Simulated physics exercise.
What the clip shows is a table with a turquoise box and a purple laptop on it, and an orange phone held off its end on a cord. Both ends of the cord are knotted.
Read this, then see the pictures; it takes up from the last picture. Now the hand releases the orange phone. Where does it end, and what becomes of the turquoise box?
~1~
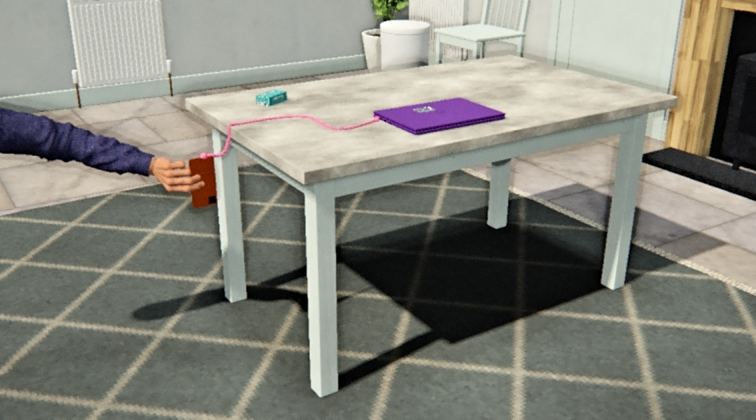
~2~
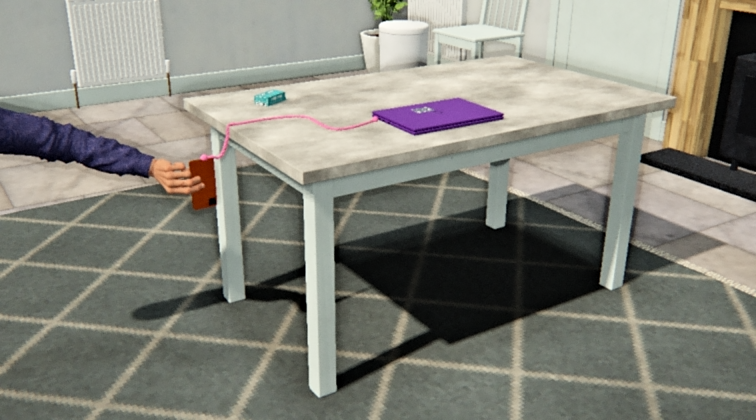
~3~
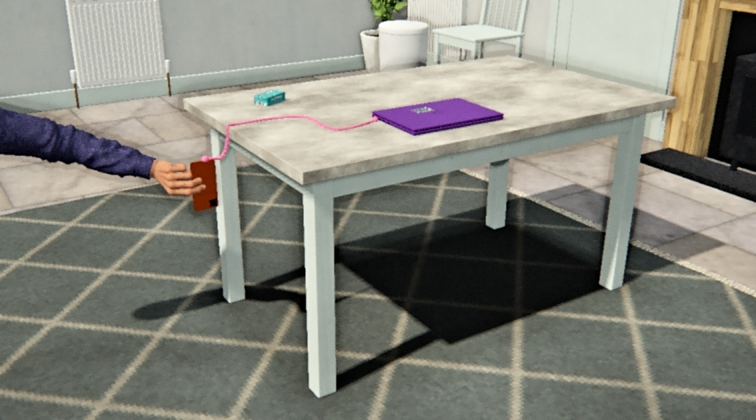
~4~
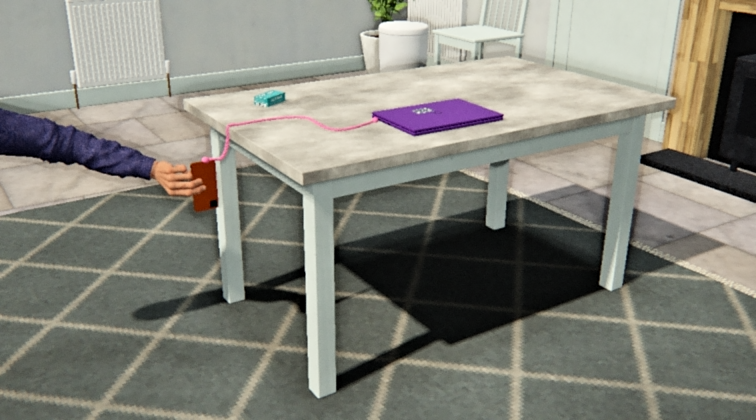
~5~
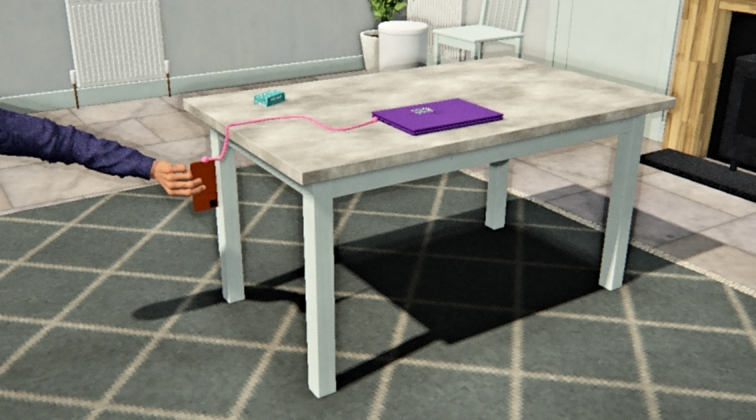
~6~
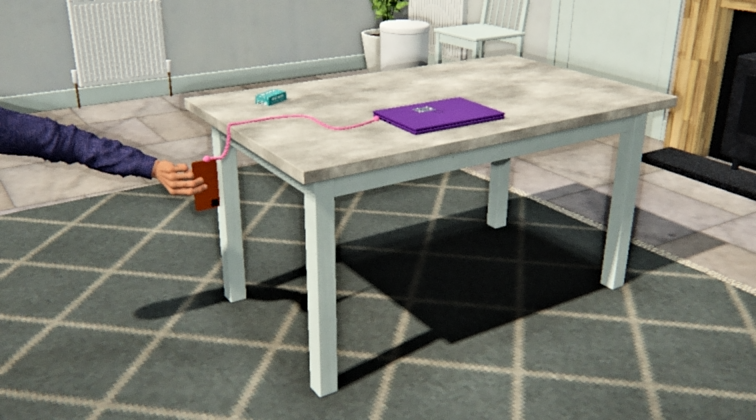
The orange phone stays suspended; the turquoise box stays put.
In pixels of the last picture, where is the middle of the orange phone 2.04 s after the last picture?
About (269, 270).
Then, 0.52 s on from there, phone off the ground near (281, 234); laptop in place; box in place.
Then, 1.24 s on from there, phone off the ground near (211, 266); laptop in place; box in place.
Then, 2.04 s on from there, phone off the ground near (269, 270); laptop in place; box in place.
In the end, phone off the ground near (246, 261); laptop in place; box in place. The orange phone swings from the edge and the turquoise box stays on top.
